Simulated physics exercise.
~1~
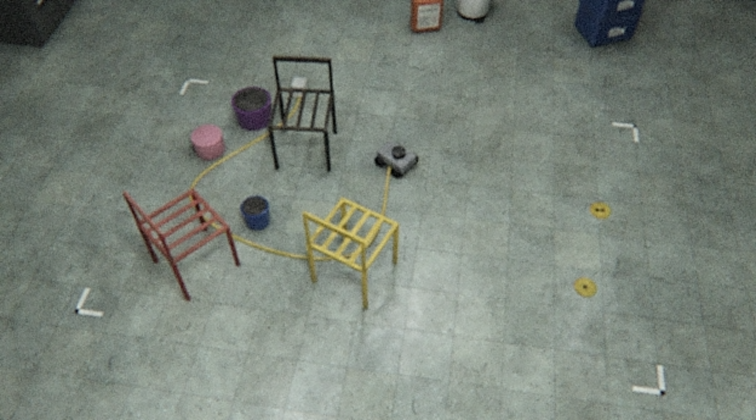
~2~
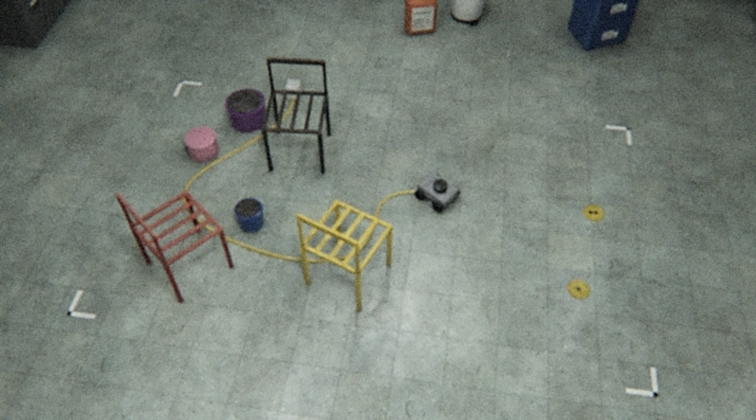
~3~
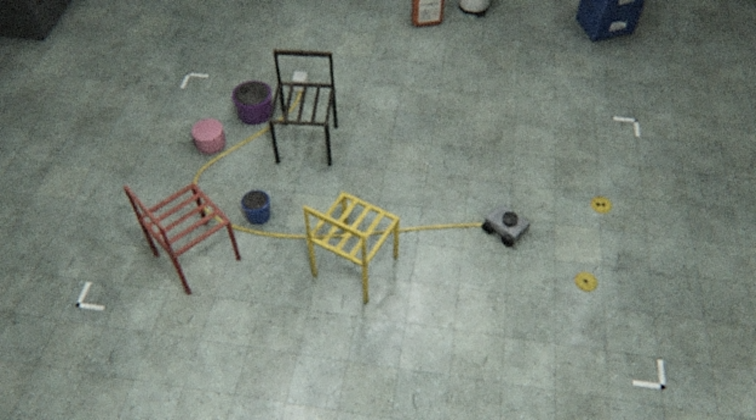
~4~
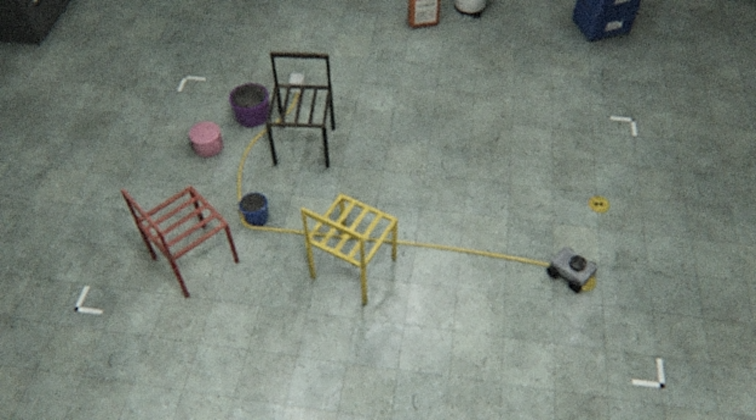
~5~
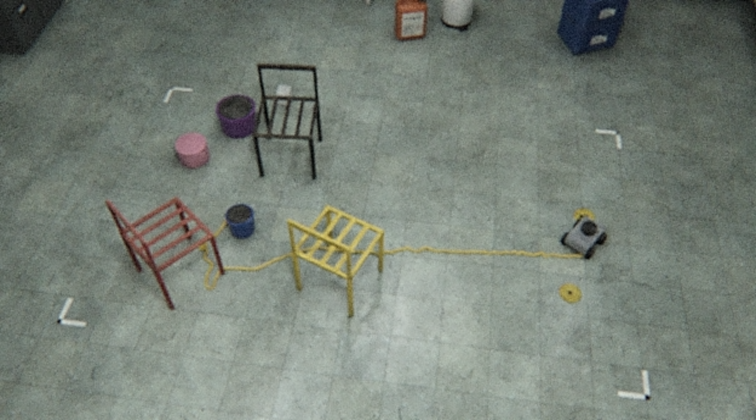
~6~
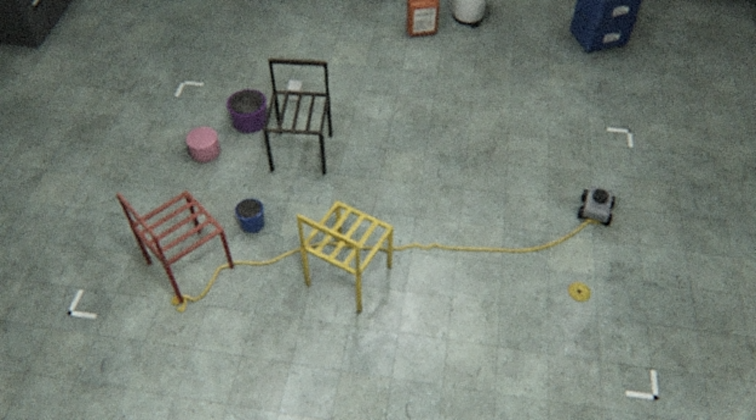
Three chairs, black, red and yellow, stood still among three pots and tubs as a small cart towed a yellow lead down and right to one yellow mark, then up to another, leaving the lead's far end pulled loose by the red chair.
